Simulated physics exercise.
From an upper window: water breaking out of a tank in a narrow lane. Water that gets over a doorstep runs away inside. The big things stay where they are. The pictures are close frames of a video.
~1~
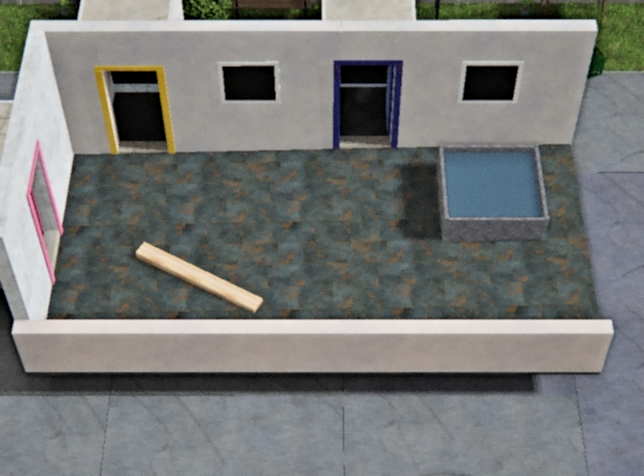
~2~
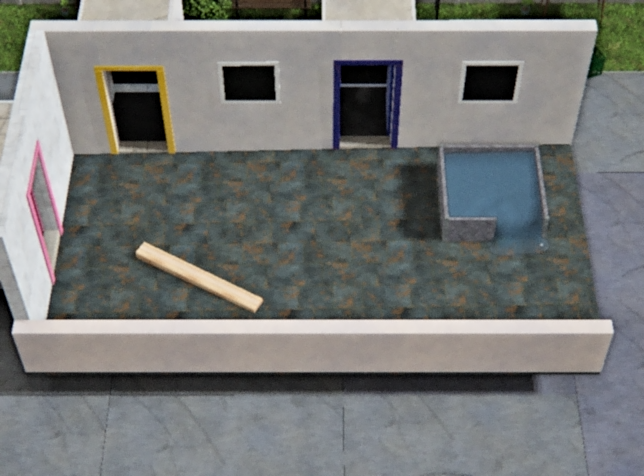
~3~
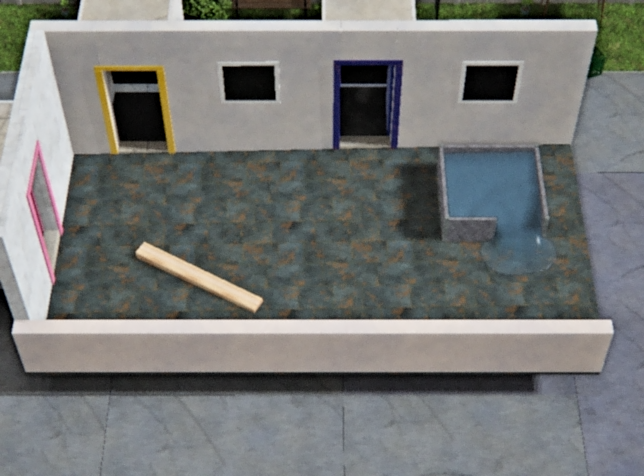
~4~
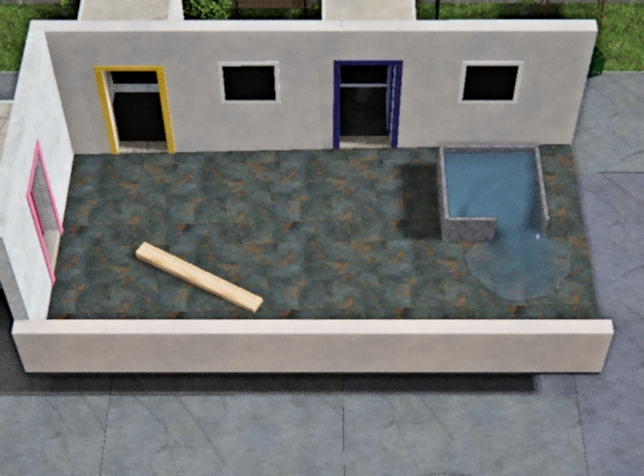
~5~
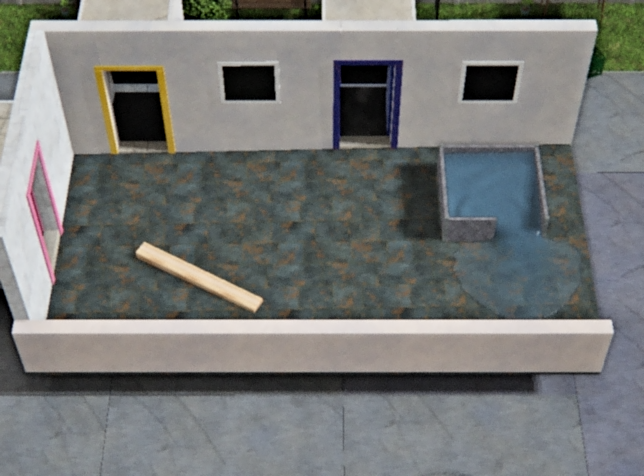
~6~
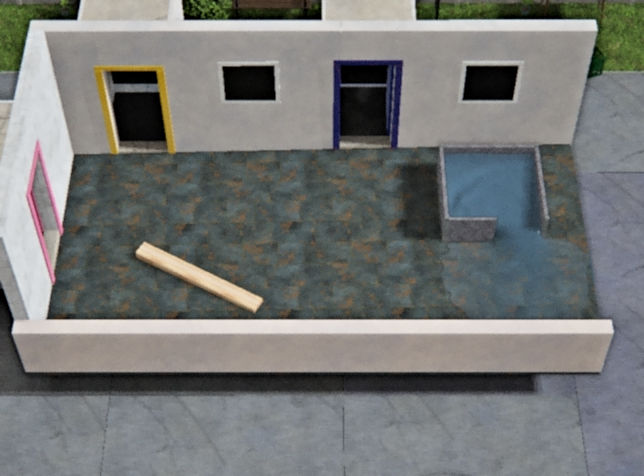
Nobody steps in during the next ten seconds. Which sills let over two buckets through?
In the end: The blue door admits no more than that; the pink door admits no more than that; the yellow door admits no more than that.
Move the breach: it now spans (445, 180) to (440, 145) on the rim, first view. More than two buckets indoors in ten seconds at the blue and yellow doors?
Then: The blue door goes over; the yellow door floods.
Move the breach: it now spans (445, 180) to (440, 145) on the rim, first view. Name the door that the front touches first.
That is the blue door.
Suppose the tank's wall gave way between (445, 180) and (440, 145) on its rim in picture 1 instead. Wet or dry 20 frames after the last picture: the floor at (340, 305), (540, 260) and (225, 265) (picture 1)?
As listed: Clear, dry, under water.
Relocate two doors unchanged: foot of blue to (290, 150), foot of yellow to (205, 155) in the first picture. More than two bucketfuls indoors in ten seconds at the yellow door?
My reading: The yellow one is under.
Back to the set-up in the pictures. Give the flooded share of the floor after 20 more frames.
Close to 30 %.
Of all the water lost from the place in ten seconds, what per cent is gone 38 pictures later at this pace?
I make it 85 per cent.
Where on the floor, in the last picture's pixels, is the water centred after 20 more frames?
I would point to (463, 257).
A moment on, water covers 15 % of the floor; the blue door not reached, the pink door not reached, the yellow door not reached.
Next, water covers 15 % of the floor; the blue door not reached, the pink door not reached, the yellow door not reached.
Then, water covers 30 % of the floor; the blue door not reached, the pink door not reached, the yellow door not reached.
Later, water covers 45 % of the floor; the blue door not reached, the pink door wet at the sill, nothing in, the yellow door not reached.
In the end, water covers 50 % of the floor; the blue door not reached, the pink door wet at the sill, nothing in, the yellow door wet at the sill, nothing in.
